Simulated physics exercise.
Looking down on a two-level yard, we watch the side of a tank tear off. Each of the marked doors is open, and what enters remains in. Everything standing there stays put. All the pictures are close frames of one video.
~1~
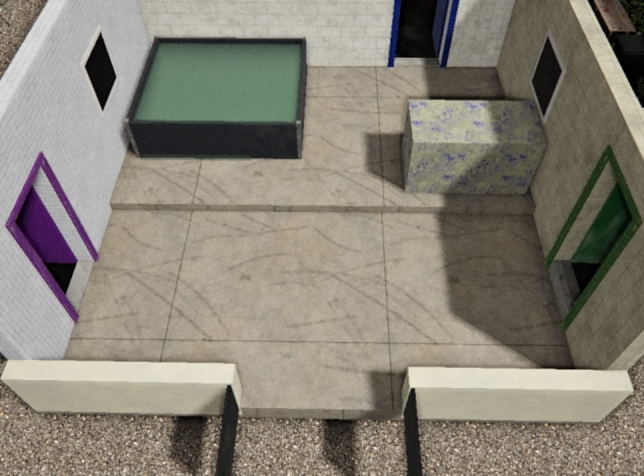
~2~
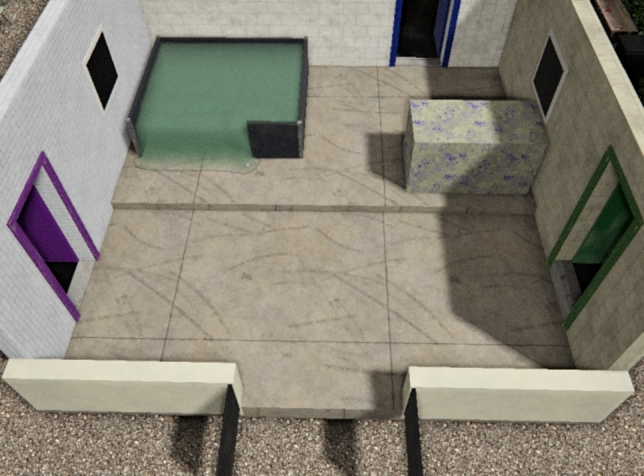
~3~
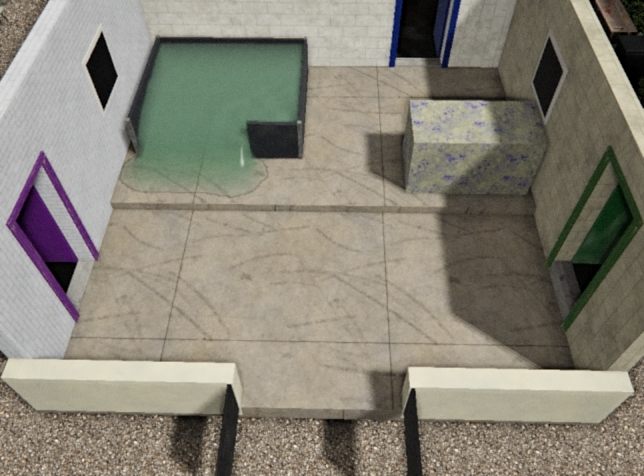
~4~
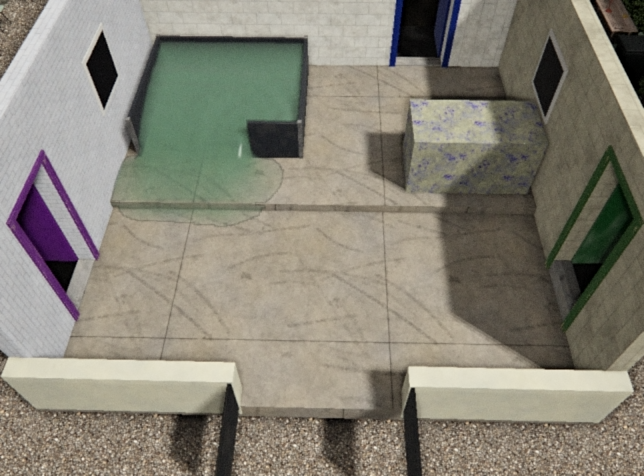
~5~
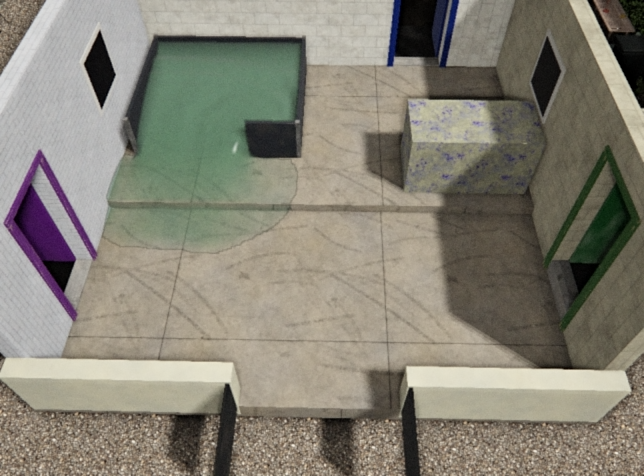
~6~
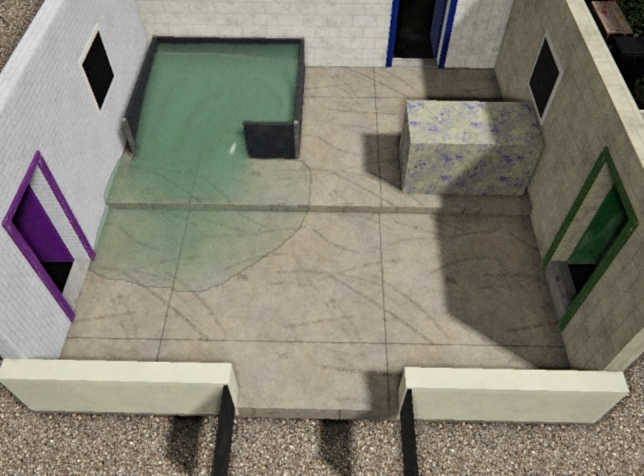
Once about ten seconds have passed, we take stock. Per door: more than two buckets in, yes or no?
Green door no, blue door no, purple door yes.
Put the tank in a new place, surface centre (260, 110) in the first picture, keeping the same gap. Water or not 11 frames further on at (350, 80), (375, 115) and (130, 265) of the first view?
I'd say still dry for the first, still dry for the second and swamped for the third.
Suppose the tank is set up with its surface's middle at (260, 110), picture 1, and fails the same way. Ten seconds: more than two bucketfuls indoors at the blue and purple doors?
Looking at both doors, the blue one doesn't reach it while the purple one breaks the limit.
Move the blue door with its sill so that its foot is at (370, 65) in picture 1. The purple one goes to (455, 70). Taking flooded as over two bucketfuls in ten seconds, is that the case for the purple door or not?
Result: Purple door remains within bounds.
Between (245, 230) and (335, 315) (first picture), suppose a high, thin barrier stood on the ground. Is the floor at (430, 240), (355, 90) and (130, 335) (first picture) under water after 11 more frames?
Lab note - spot 1 parched, spot 2 parched, spot 3 inundated.
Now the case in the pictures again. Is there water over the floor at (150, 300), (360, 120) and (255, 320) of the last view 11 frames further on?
First spot inundated, second not wet, third inundated.
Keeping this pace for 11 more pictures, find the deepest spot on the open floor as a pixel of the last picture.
I'd point to about (51, 385).
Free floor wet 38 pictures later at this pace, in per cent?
Around 65 percent, give or take.
A moment on, water covers 35 % of the floor; the green door not reached, the blue door not reached, the purple door under two buckets in.
Next, water covers 40 % of the floor; the green door not reached, the blue door not reached, the purple door over two buckets in.
Then, water covers 45 % of the floor; the green door not reached, the blue door not reached, the purple door far over two buckets in.
Later, water covers 65 % of the floor; the green door wet at the sill, nothing in, the blue door not reached, the purple door far over two buckets in.
In the end, water covers 65 % of the floor; the green door wet at the sill, nothing in, the blue door not reached, the purple door far over two buckets in.
